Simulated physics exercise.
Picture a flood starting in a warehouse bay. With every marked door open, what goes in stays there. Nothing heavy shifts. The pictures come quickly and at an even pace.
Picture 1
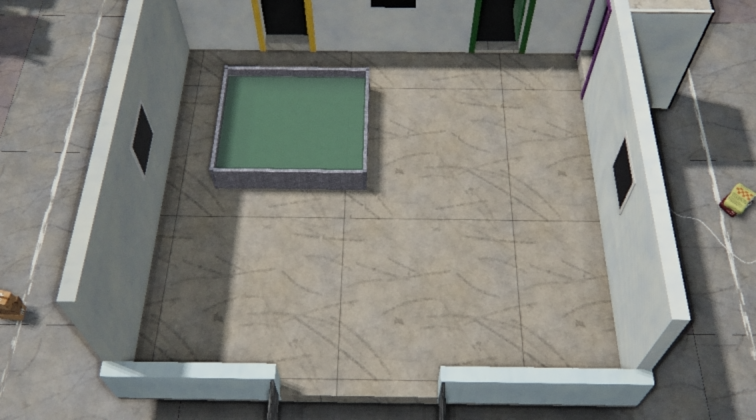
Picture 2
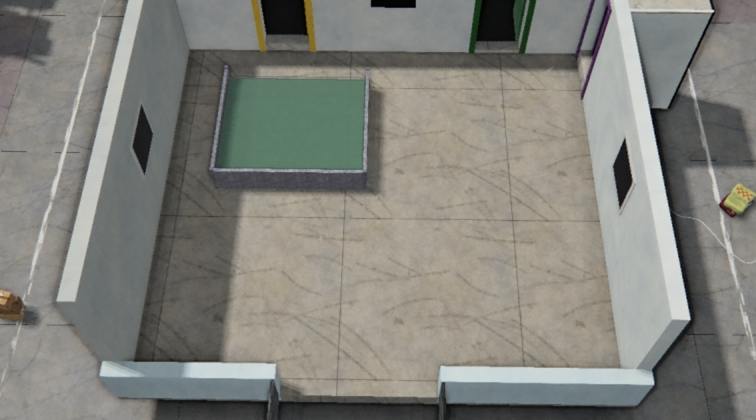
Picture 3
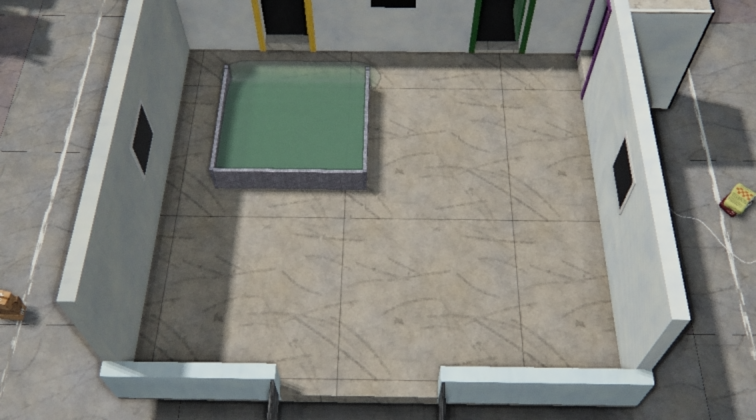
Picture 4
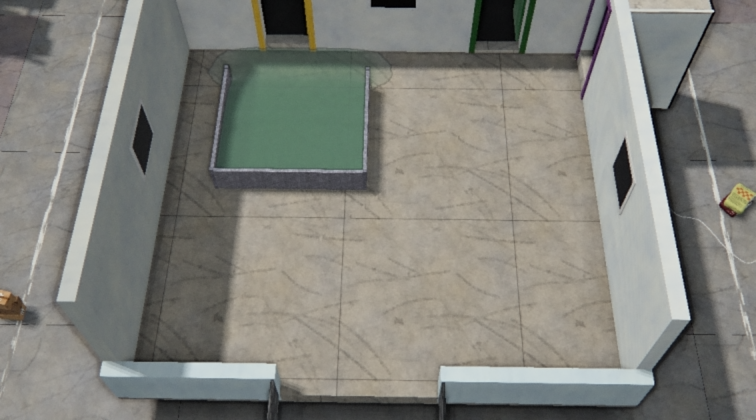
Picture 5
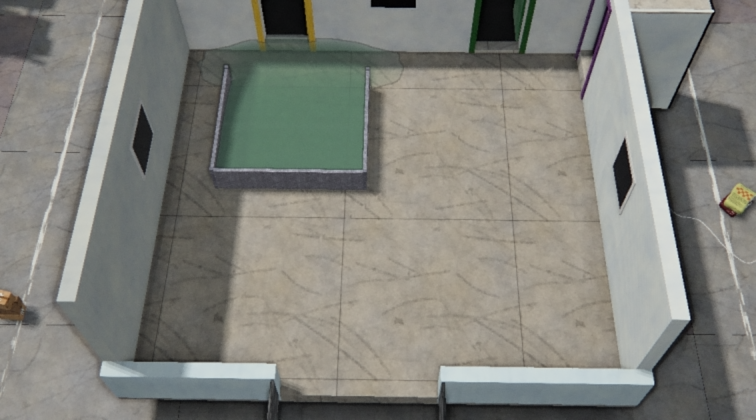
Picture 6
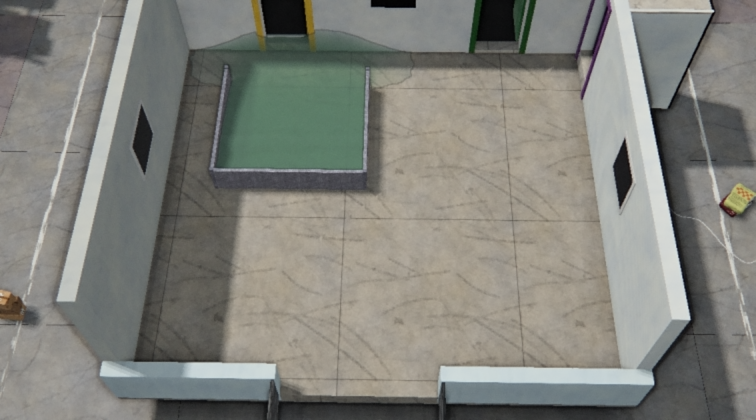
Green water pouring out through the open far side of a low grey-walled tank and spreading toward the yellow-framed doorway.
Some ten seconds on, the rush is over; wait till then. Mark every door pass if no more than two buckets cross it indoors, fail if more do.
Marks: Purple door pass, yellow door fail, green door pass.
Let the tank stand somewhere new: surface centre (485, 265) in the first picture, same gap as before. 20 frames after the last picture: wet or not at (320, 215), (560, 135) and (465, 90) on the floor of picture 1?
My reading is missed by the flood first, hit by the flood next and hit by the flood last.
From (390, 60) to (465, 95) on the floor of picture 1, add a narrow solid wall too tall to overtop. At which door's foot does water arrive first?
Answer - the door marked yellow.
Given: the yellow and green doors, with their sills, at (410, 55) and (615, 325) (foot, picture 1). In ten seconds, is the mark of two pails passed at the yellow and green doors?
The yellow door falls short, and the green door falls short.
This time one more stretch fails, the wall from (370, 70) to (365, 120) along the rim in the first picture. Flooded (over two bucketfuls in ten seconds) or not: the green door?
I reckon the green door crosses the line.
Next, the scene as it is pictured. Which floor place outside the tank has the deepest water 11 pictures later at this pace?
Approximate pixel: (190, 55).
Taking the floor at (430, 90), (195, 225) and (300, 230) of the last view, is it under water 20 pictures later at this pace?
Point by point: Inundated, inundated, not yet wet.
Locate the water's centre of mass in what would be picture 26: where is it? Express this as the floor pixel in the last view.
My guess is about (320, 109).
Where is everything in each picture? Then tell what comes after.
In the first frame, the tank at (293, 120) is whole and still.
In the second frame, the front is at a hidden place, out from the gap on the tank's far side.
In the third frame, the front is at a hidden place, out from the gap on the tank's far side.
In the fourth frame, the front is at (382, 61), out from the gap on the tank's far side.
In the fifth frame, the front is at (214, 50), out from the gap on the tank's far side.
In the sixth frame, water pours out on the tank's far side and has run to (199, 50).
A moment on, water covers 10 % of the floor; the purple door not reached, the yellow door over two buckets in, the green door not reached.
Next, water covers 20 % of the floor; the purple door not reached, the yellow door far over two buckets in, the green door wet at the sill, nothing in.
Then, water covers 35 % of the floor; the purple door wet at the sill, nothing in, the yellow door far over two buckets in, the green door wet at the sill, nothing in.
Later, water covers 60 % of the floor; the purple door wet at the sill, nothing in, the yellow door far over two buckets in, the green door wet at the sill, nothing in.
In the end, water covers 90 % of the floor; the purple door wet at the sill, nothing in, the yellow door far over two buckets in, the green door wet at the sill, nothing in.
